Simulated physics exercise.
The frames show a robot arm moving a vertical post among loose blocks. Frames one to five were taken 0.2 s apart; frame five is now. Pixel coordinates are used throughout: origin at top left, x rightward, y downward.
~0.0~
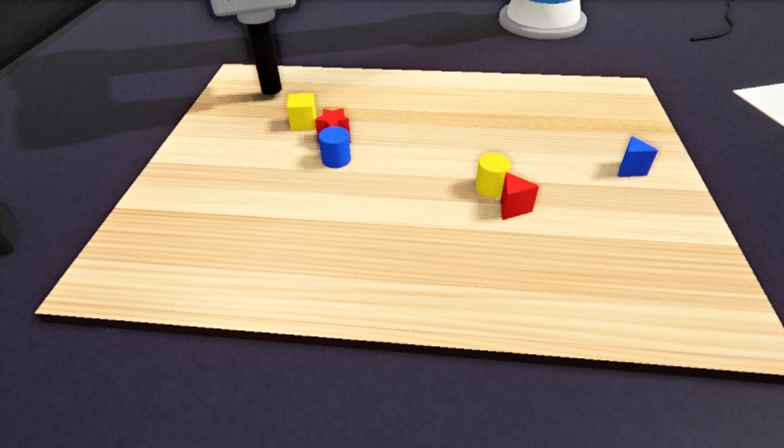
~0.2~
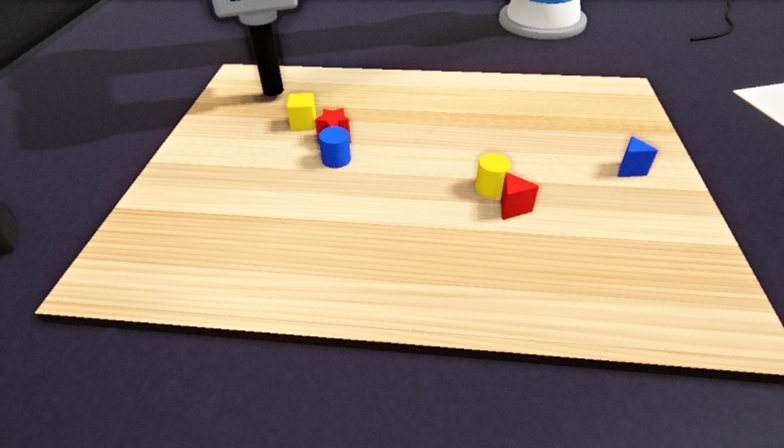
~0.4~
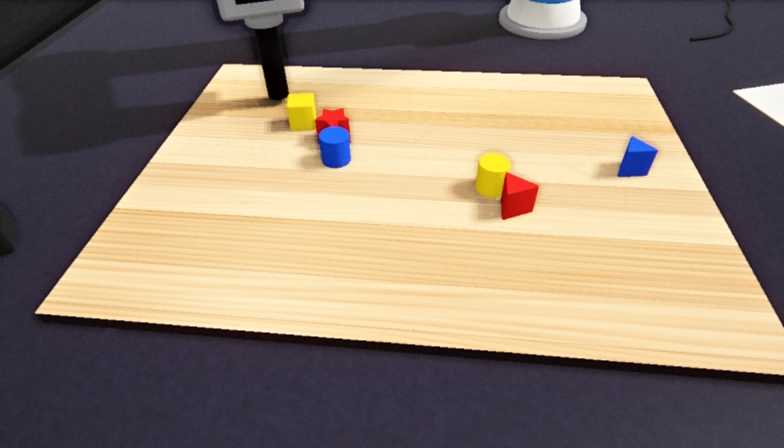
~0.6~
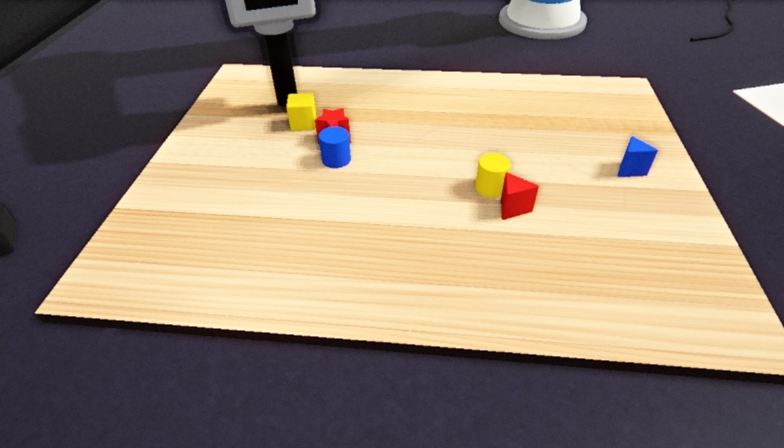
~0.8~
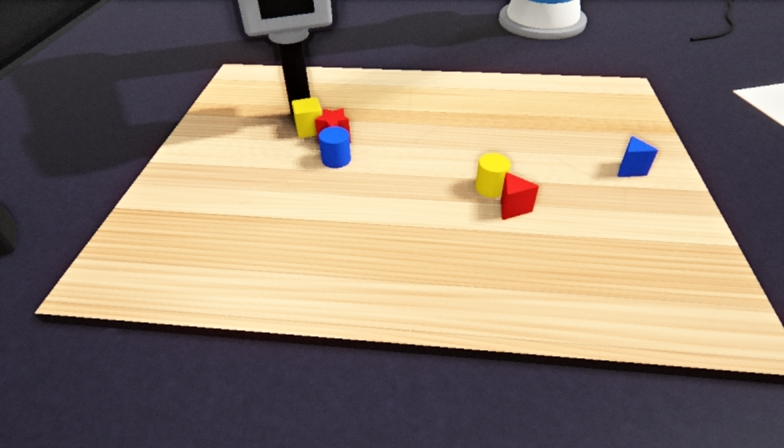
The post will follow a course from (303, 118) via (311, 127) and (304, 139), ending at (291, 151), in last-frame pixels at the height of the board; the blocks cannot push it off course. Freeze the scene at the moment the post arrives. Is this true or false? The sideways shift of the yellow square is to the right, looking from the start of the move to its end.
Answer: False.
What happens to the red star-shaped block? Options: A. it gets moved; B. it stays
I'll go with A - it gets moved.
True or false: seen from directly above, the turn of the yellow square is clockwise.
False.
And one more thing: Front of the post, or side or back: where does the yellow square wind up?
In the end it is beside or behind the post.
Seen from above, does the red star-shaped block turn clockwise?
I expect not.
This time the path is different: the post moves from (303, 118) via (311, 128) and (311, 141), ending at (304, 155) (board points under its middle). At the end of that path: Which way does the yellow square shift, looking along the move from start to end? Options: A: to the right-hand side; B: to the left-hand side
Correct choice: B.
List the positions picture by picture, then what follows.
Tip of the post at (272, 90), middles of tops, yellow square at (300, 100), red star-shaped block at (332, 115), blue disc at (334, 134), in the first frame.
Post at (274, 91), nothing pushed, in the second frame.
Post at (279, 95), nothing pushed, in the third frame.
Post at (288, 102), nothing pushed, in the fourth frame.
Post at (301, 111), yellow square at (306, 105), red star-shaped block at (332, 115), blue disc at (334, 134), in the fifth frame.
What follows on the original path. Halfway along, post at (308, 127); yellow square at (316, 121), turned 20° anticlockwise; red star-shaped block at (345, 121), turned 25° anticlockwise; blue disc at (336, 136).
At the end, post at (290, 145); yellow square at (316, 126), turned 50° anticlockwise; red star-shaped block at (346, 121), turned 25° anticlockwise; blue disc at (337, 137).
